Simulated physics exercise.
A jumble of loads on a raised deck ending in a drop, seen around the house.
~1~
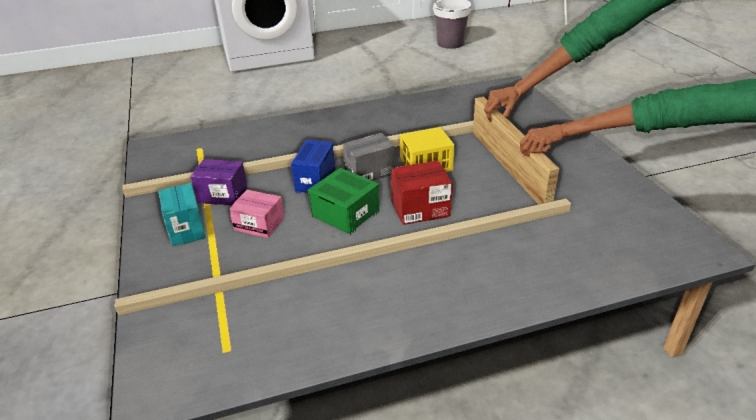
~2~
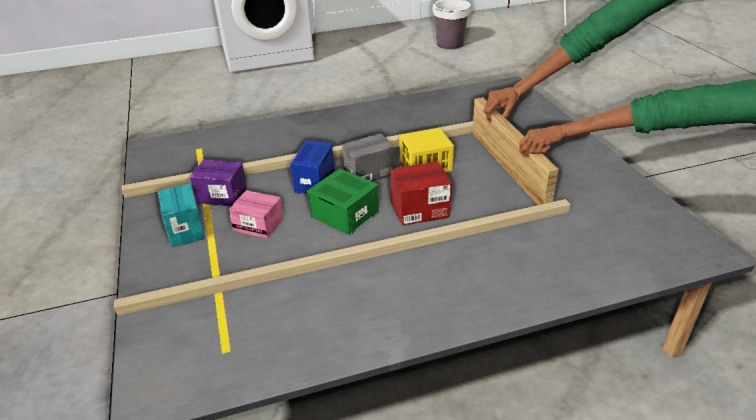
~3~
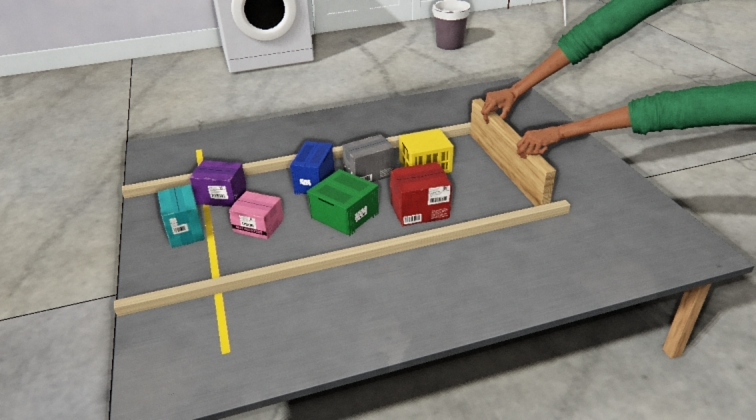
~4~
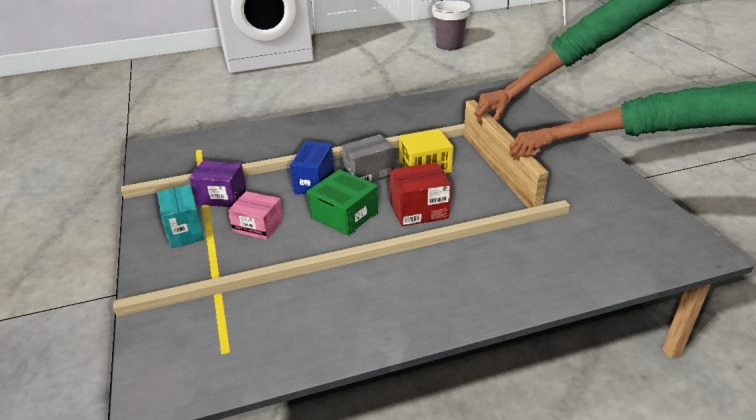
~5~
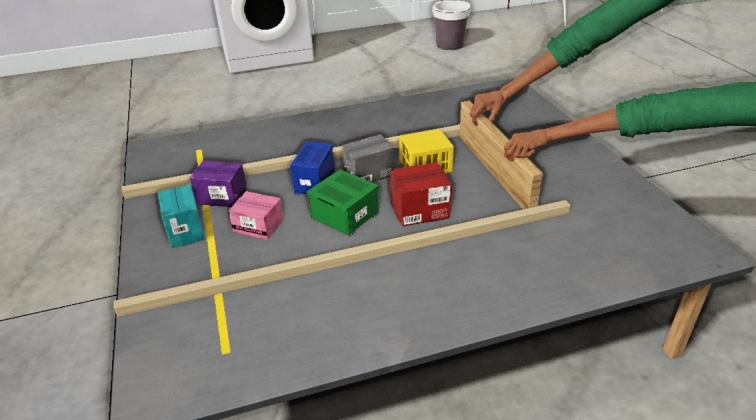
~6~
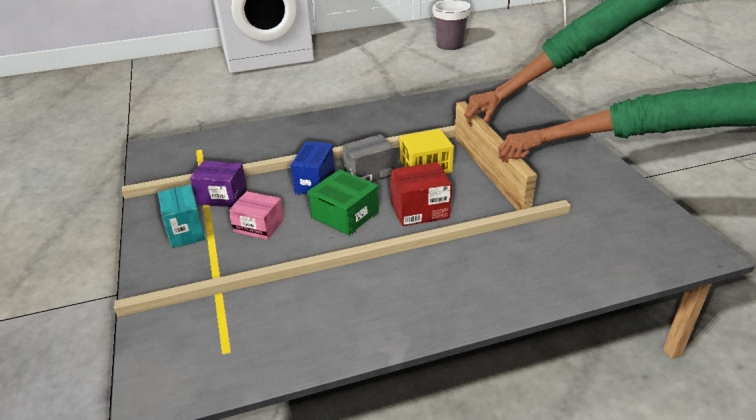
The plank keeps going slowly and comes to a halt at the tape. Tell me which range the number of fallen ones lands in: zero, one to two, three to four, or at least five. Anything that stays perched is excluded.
The range is three to four.
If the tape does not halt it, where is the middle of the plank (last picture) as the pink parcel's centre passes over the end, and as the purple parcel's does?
For the pink parcel at (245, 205), for the purple parcel at (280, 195).
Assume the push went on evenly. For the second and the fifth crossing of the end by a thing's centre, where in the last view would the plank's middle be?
Around (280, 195); afterwards around (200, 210).
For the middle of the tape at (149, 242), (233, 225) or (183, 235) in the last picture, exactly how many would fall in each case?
Tallies in the order asked: 6, 4, 6.
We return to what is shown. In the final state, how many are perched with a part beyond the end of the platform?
2 in all.
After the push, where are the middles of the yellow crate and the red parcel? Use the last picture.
In the last picture the yellow crate sits around (180, 202) and the red parcel around (181, 245).
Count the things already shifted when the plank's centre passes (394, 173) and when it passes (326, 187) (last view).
Tally: First 5; then 8.
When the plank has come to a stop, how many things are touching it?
2 in contact.
Soon after, none off yet; turquoise parcel at rest near (182, 216); purple parcel at rest near (219, 184); pink parcel at rest near (257, 215).
Then, none off yet; turquoise parcel moved about its own width near (153, 219); purple parcel moved about its own width near (156, 199); pink parcel moved well along near (192, 221).
At rest, the number that fall off is three or four; fallen, blue tote, pink parcel, purple parcel and turquoise parcel.
